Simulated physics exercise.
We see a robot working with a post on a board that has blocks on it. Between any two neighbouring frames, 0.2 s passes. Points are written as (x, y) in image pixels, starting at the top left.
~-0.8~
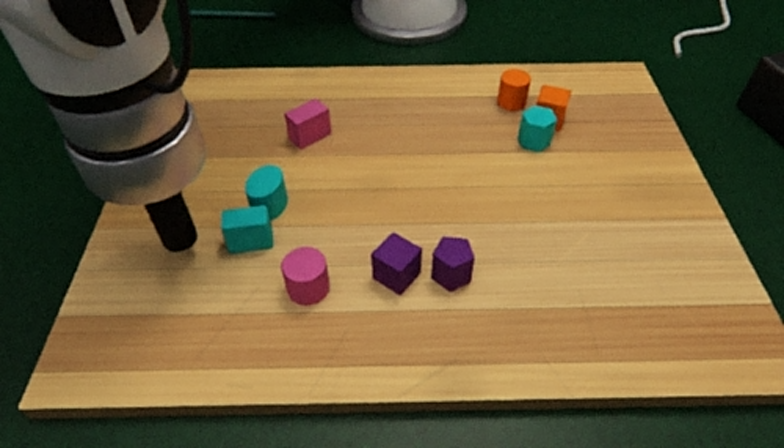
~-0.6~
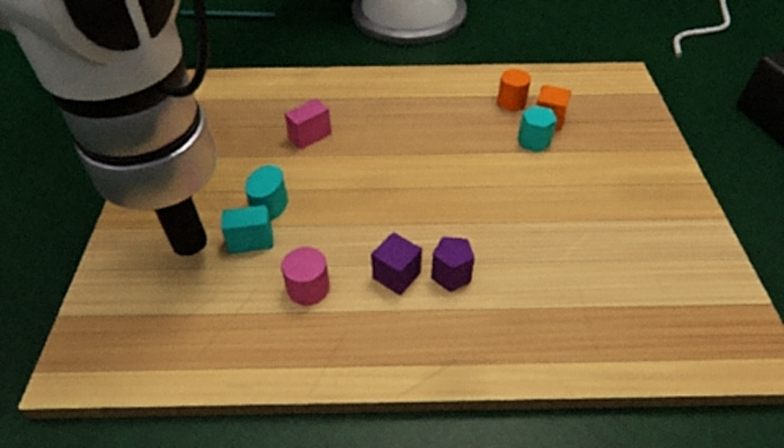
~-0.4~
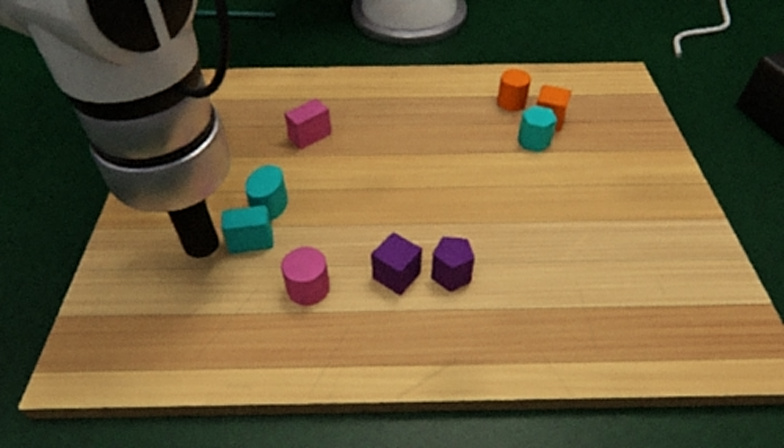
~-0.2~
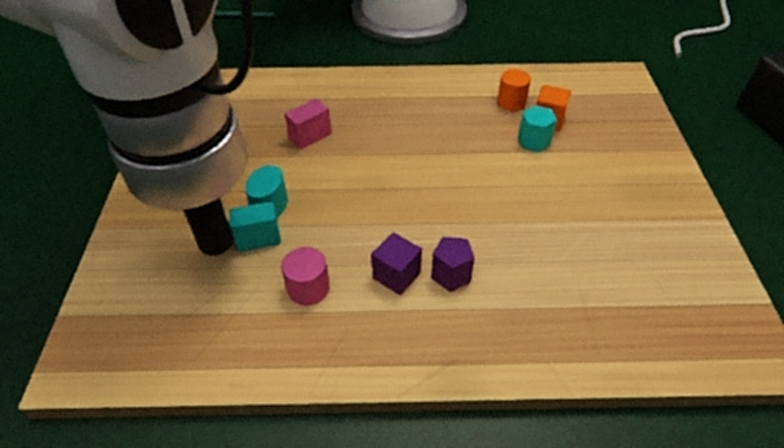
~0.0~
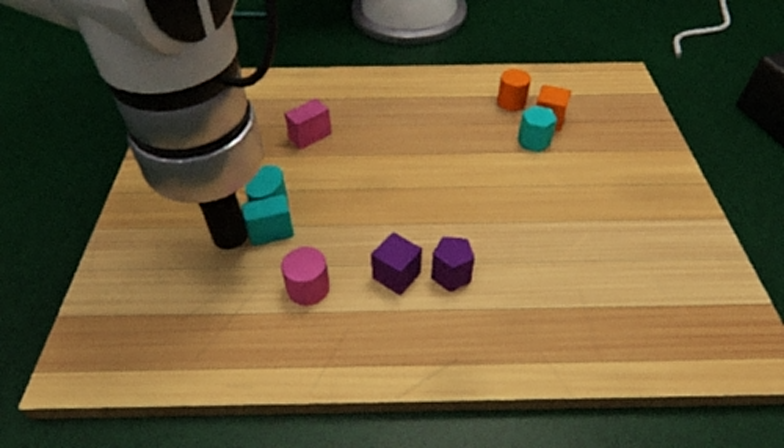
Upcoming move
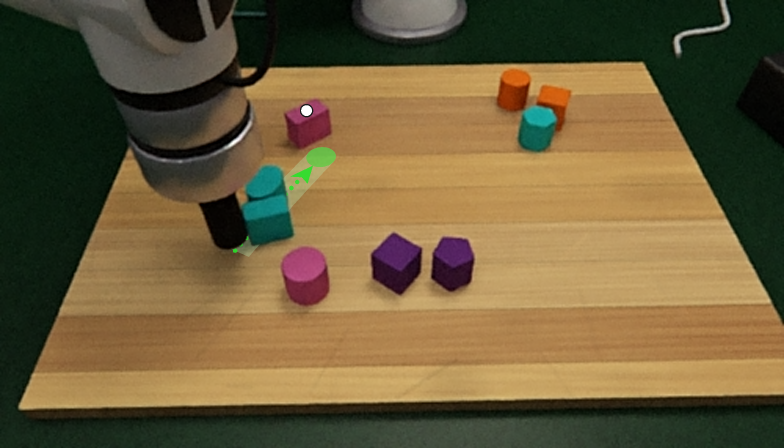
On a wooden board, a robot's black post moves right and pushes a turquoise block rightward.
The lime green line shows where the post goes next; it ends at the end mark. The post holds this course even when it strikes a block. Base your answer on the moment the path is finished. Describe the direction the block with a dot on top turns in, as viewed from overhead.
From above, the turn goes clockwise.
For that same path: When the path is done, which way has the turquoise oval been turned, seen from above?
Counterclockwise rotation.
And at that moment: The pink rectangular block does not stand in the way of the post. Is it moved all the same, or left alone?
It gets displaced.
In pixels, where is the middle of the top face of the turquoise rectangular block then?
(303, 191)
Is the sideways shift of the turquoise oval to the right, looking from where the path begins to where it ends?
The answer is no.
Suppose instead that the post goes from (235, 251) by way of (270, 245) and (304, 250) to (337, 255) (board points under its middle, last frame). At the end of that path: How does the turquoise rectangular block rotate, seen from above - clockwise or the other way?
Anticlockwise, looking down.
Path on the board, from (235, 251) directly to (321, 157); the dot is on the pink rectangular block.
On the path given first. One third of the way, post at (263, 202); turquoise oval at (276, 163); turquoise rectangular block at (298, 193), turned 30° clockwise.
Two thirds of the way, post at (292, 171); turquoise oval at (293, 135), turned 40° anticlockwise; turquoise rectangular block at (303, 191), turned 45° clockwise; pink rectangular block at (307, 108).
At the end, post at (319, 143); turquoise oval at (299, 116), turned 115° anticlockwise; turquoise rectangular block at (303, 191), turned 45° clockwise; pink cylinder in place; pink rectangular block at (303, 99), turned 50° clockwise.
